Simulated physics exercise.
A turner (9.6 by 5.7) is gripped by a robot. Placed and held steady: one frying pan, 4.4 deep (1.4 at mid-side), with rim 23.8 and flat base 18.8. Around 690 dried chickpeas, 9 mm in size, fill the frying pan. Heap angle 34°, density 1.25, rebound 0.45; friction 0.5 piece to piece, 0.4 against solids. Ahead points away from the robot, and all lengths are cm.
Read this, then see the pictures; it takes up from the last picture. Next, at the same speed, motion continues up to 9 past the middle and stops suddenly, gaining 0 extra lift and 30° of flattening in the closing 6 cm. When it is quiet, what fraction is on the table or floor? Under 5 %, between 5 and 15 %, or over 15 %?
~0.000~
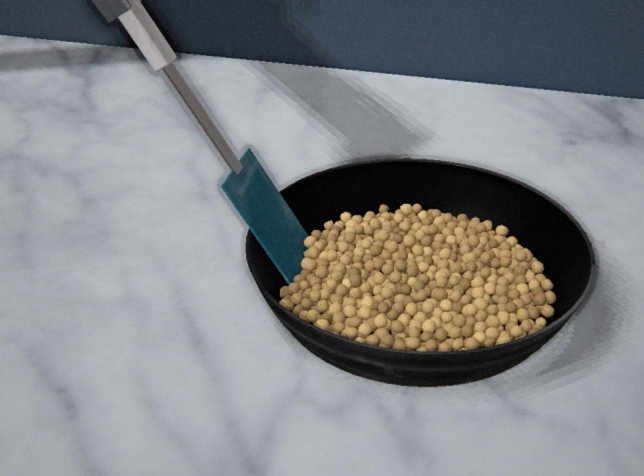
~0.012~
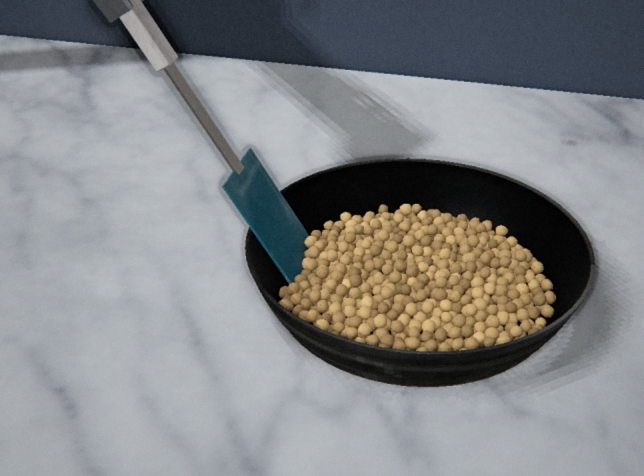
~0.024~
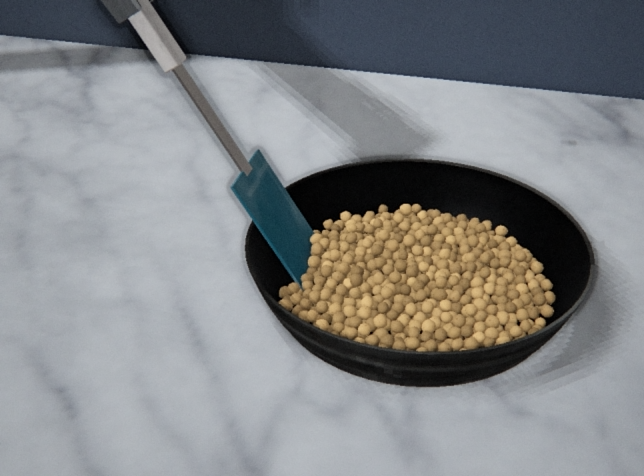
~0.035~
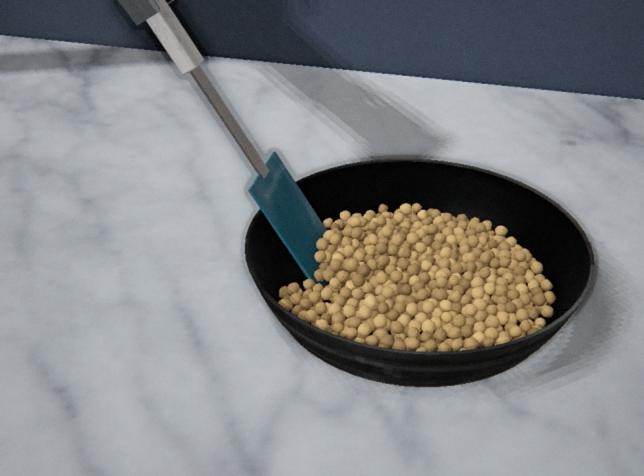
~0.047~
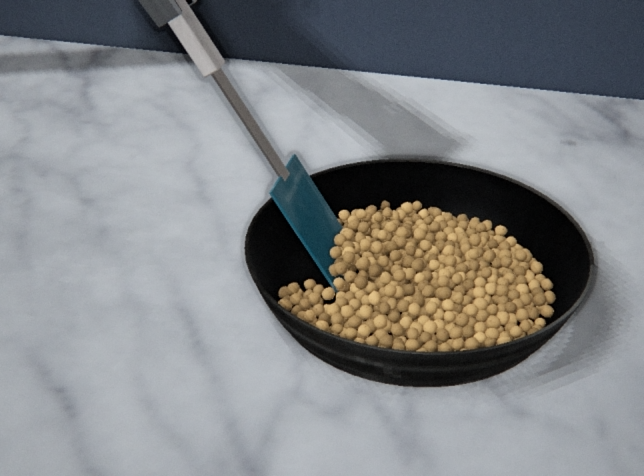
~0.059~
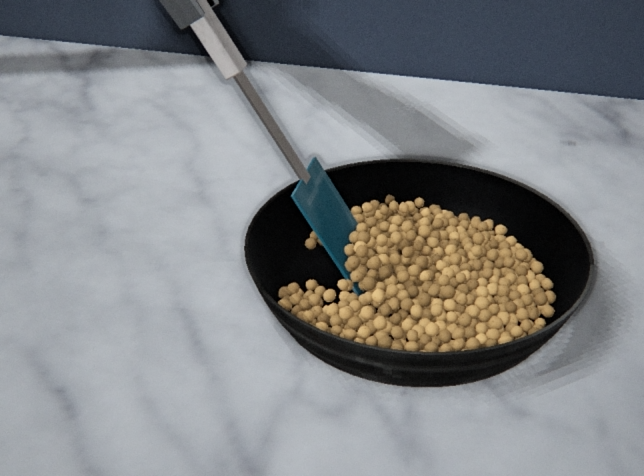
Between 5 and 15 %.
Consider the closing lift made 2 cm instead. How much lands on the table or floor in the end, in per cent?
About 10 per cent.
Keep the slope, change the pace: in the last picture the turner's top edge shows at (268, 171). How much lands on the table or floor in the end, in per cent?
About 0 percent.
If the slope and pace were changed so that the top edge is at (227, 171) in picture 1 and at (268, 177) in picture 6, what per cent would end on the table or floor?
It works out to about 0 %, more or less.
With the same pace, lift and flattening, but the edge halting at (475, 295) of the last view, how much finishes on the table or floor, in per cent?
Around 0 percent.
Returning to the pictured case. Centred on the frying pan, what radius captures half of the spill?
Roughly 24 centimetres.
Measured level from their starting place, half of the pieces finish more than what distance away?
The figure is about 3 cm.
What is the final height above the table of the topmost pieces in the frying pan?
Near 5.0 centimetres high.
After 0.09 s, sloping 58°, highest piece 7 above the table; 689 in the frying pan.
After 0.12 s, sloping 50°, highest piece 8 above the table; 689 in the frying pan.
After 0.33 s, sloping 28°, highest piece 10 above the table; 629 in the frying pan, 57 on the table or floor, 3 on the blade or in flight.
After 1.38 s, sloping 28°, highest piece 5 above the table; 629 in the frying pan, 60 on the table or floor.
In the end, 629 in the frying pan, 60 on the table or floor. That is 9 % on the table or floor.
